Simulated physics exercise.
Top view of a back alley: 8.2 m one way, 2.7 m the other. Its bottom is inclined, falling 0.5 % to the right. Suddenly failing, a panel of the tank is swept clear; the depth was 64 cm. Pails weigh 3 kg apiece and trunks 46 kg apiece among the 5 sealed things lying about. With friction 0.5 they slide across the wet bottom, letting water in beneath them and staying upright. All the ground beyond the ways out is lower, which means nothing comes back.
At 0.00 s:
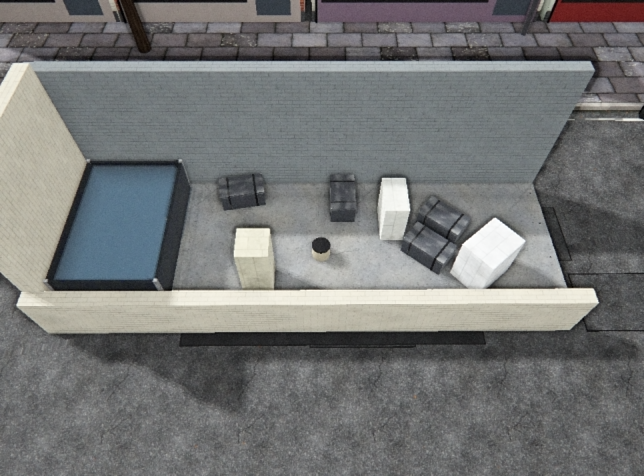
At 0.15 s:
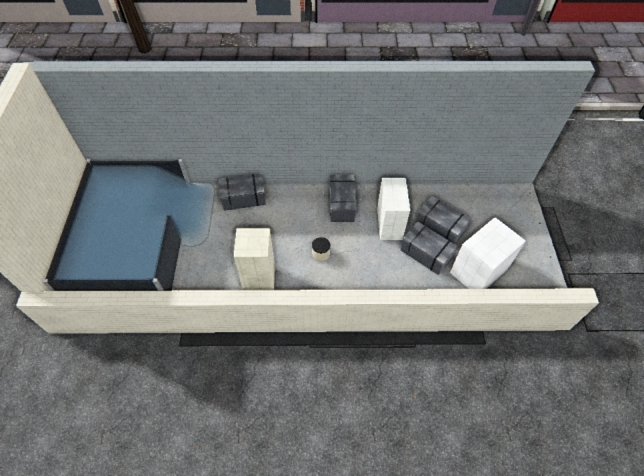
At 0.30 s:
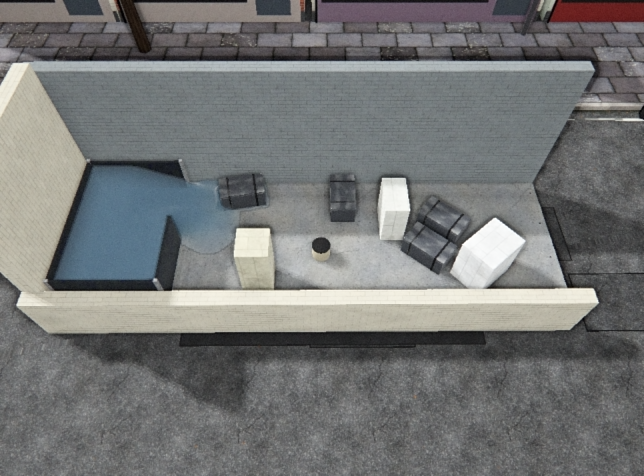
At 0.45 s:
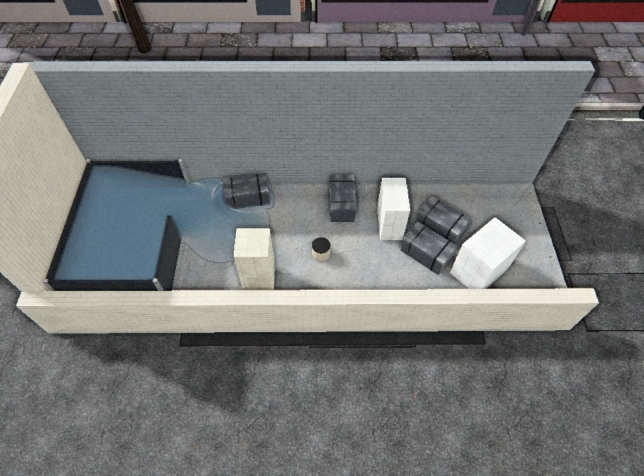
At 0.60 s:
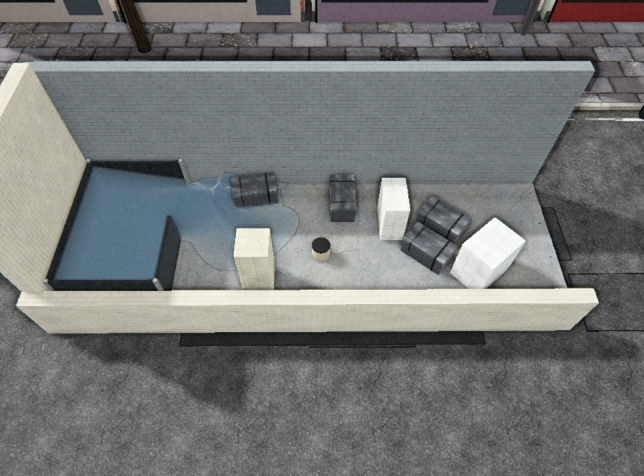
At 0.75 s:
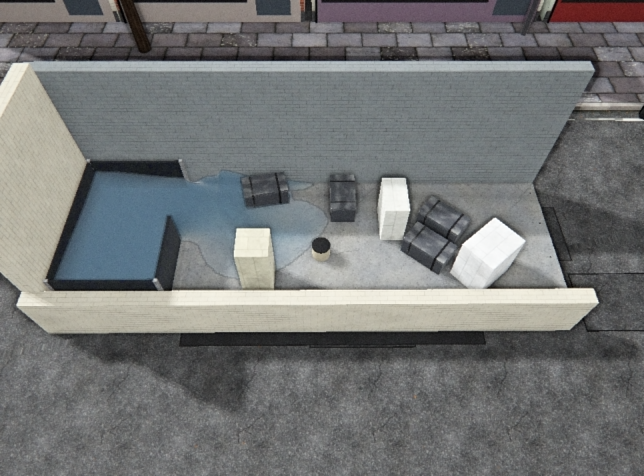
Water pouring from an opened tank at the left of a walled alley, spreading right and pushing one dark trunk along.
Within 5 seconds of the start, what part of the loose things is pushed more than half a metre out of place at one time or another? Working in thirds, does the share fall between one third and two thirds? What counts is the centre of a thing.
No.
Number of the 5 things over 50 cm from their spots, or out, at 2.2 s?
Count: 2.
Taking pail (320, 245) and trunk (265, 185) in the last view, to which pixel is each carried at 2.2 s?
They end up about (474, 289) and (355, 222) in the last view.
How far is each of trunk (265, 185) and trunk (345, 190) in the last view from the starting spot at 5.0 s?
Answer, in order asked: 400 cm, 200 cm.
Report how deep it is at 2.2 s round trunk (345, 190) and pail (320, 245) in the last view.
Depths: Near 21 cm, then near 10 cm.
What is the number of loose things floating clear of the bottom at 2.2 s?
I get 2.
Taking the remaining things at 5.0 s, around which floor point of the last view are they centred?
Centre of the remaining things: Roughly (458, 237).
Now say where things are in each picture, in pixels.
In the first picture, a trunk at (241, 185), on the bottom; a pail at (321, 245) rests on the ground; water covers 3.7 m2; 0 of 5 have shifted.
In the second picture, a trunk at (241, 185) rests on the ground; a pail at (321, 245), on the bottom; 4.4 m2 under water; 0 of 5 have shifted.
In the third picture, a trunk at (241, 185), on the bottom; a pail at (321, 245), on the bottom; water covers 5.1 m2; 0 of 5 have shifted.
In the fourth picture, a trunk at (245, 185) rests on the ground, 7 cm from its start; a pail at (321, 245) rests on the ground; 5.9 m2 under water; 1 of 5 have shifted.
In the fifth picture, a trunk at (254, 184) rests on the ground, 23 cm from its start; a pail at (321, 245), on the bottom; 6.7 m2 under water; 1 of 5 have shifted.
In the sixth picture, a trunk at (264, 184) rests on the ground, 42 cm from its start; a pail at (321, 245) rests on the ground; 7.7 m2 under water; 1 of 5 have shifted.
After 1.1 s 1 of 5 are over 50 cm from their spots; 0 afloat.
After 2.2 s 2 of 5 are over 50 cm from their spots; 2 afloat.
After 3.5 s 3 of 5 are over 50 cm from their spots; 2 afloat.
After 5.0 s 5 of 5 are over 50 cm from their spots, and 5 have been at some point; 3 afloat.
